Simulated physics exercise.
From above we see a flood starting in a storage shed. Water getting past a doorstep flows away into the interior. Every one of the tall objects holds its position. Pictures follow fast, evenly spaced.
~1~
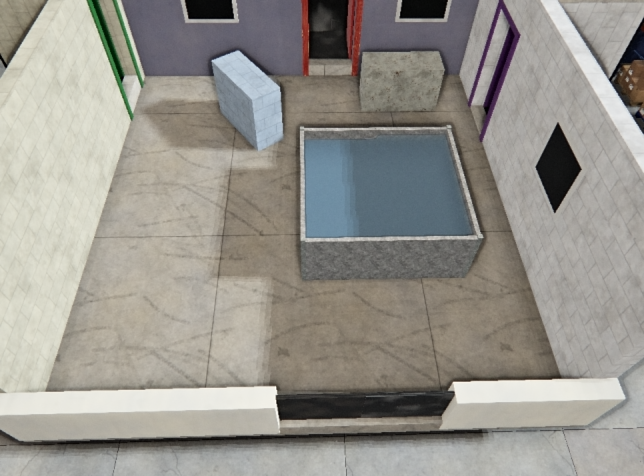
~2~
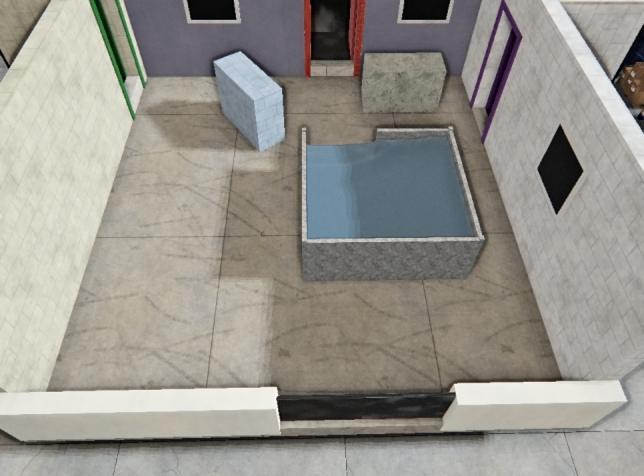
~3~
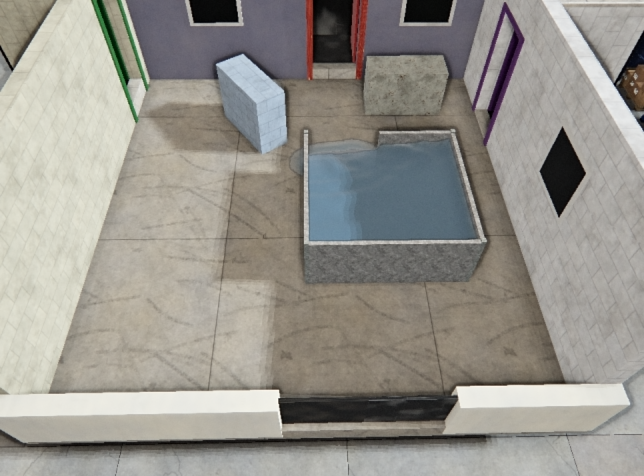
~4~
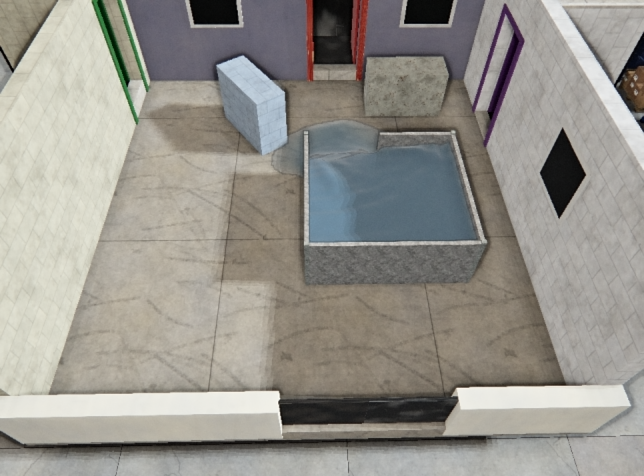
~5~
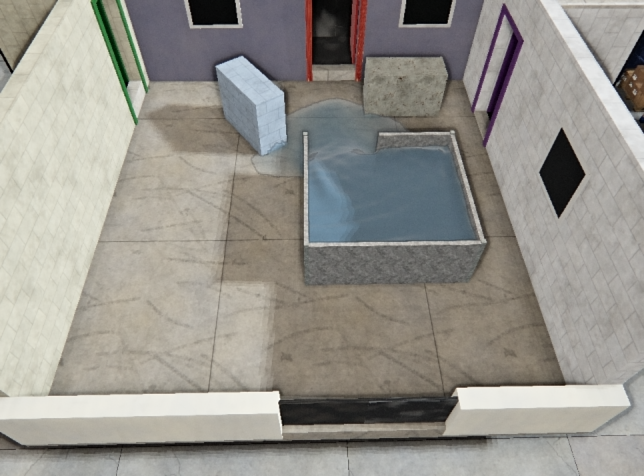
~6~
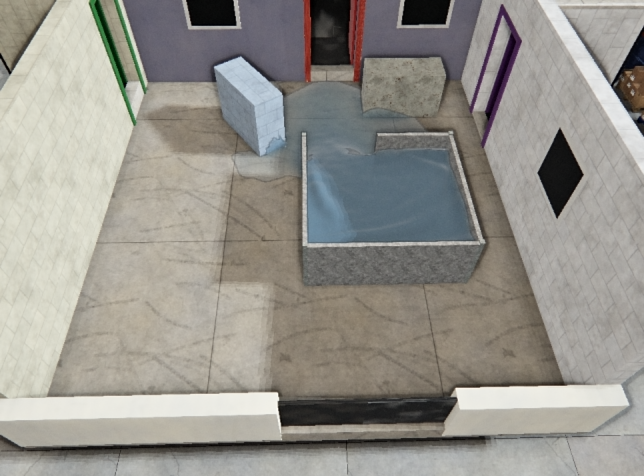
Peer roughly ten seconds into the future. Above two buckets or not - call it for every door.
Green door: Not above two buckets; purple door: Above two buckets; red door: Above two buckets.
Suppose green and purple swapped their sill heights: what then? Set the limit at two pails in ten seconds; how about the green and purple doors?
Logged: Green door crosses the threshold; purple door stays inside the limit.
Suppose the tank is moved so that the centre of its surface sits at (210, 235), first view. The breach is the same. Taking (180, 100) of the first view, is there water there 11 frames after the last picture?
Soaked.
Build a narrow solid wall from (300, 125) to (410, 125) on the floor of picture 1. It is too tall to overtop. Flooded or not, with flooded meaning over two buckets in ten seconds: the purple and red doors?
Result - the purple one tops the threshold, and the red one remains within bounds.
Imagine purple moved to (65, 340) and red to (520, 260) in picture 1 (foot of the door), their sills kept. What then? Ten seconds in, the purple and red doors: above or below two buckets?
Then: Purple door takes more, red door keeps below it.
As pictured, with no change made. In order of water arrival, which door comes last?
It has to be the one in green.
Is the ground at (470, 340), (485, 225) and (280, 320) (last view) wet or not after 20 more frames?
Result, in order: Unflooded / waterlogged / unflooded.
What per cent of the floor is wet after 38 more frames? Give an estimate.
That comes to about 85 per cent.
A moment on, water covers 25 % of the floor; the green door not reached, the purple door under two buckets in, the red door over two buckets in.
Next, water covers 40 % of the floor; the green door wet at the sill, nothing in, the purple door over two buckets in, the red door far over two buckets in.
Then, water covers 45 % of the floor; the green door wet at the sill, nothing in, the purple door far over two buckets in, the red door far over two buckets in.
Later, water covers 85 % of the floor; the green door wet at the sill, nothing in, the purple door far over two buckets in, the red door far over two buckets in.
In the end, water covers 100 % of the floor; the green door wet at the sill, nothing in, the purple door far over two buckets in, the red door far over two buckets in.
